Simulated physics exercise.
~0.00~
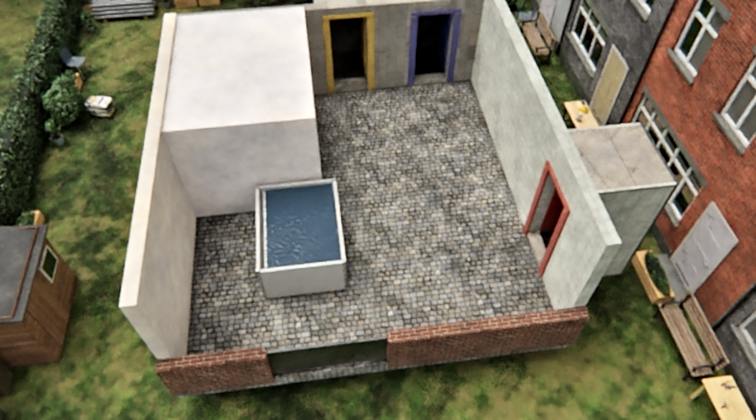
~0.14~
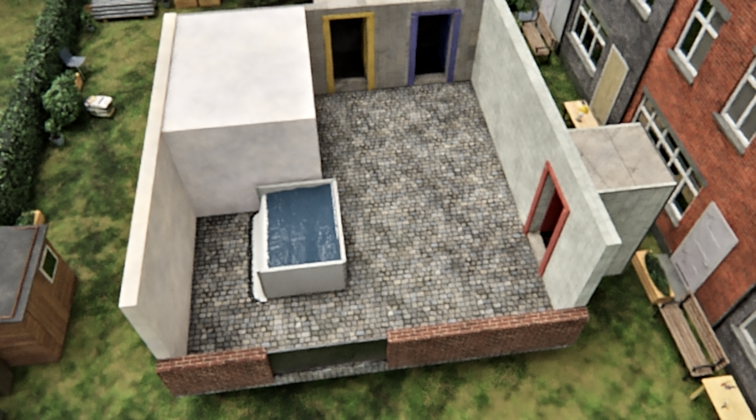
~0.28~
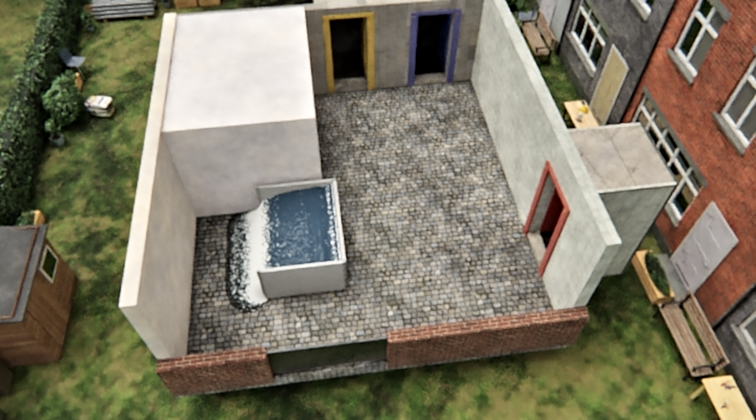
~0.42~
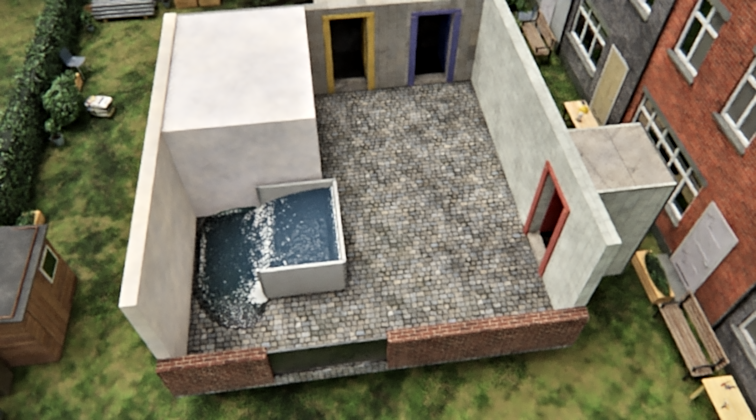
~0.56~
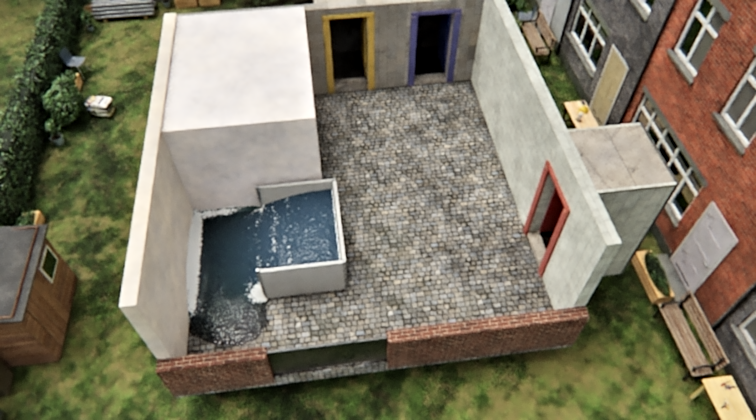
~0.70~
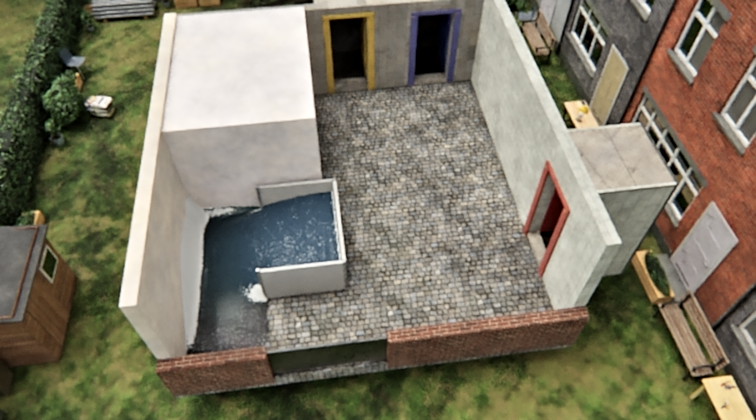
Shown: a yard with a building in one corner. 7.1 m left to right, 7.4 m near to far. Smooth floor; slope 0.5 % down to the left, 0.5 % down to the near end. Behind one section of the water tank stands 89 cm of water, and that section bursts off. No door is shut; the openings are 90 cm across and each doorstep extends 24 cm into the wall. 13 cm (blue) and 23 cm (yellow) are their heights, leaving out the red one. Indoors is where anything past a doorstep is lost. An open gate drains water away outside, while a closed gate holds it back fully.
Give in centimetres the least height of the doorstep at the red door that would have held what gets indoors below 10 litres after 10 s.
14.5 cm.
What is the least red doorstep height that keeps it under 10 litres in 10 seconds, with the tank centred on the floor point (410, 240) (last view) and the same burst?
Then about 10.5 centimetres at the least.
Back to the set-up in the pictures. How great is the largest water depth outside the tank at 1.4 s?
Close to 64 centimetres.
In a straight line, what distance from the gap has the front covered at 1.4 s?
Around 3.0 m from the gap.
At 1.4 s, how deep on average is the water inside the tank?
About 30 centimetres.
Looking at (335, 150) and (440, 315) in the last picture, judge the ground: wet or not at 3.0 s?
In order, the two points are bone dry and soaked.
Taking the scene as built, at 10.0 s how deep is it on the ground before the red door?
It comes to about 9.5 centimetres deep.
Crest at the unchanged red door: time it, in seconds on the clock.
About 4.0 seconds.
After 1.4 s water covers 15 % of the floor, deepest (64 cm) near (196, 233); it has not reached the red door.
After 3.0 s water covers 35 % of the floor, deepest (37 cm) near (186, 377); it has not reached the red door.
After 10.0 s water covers 95 % of the floor, deepest (21 cm) near (197, 220); 10 cm at the red door, 26 litres in over its 12 cm doorstep.
At the red door as built, the water arrived by 3.7 s and peaked near 19 cm at 4.2 s.
With a doorstep of 13.5 cm, 15 litres would have come in within the 10 s; with 16 cm, 5 litres. So under 10 litres takes about 14.5 cm.
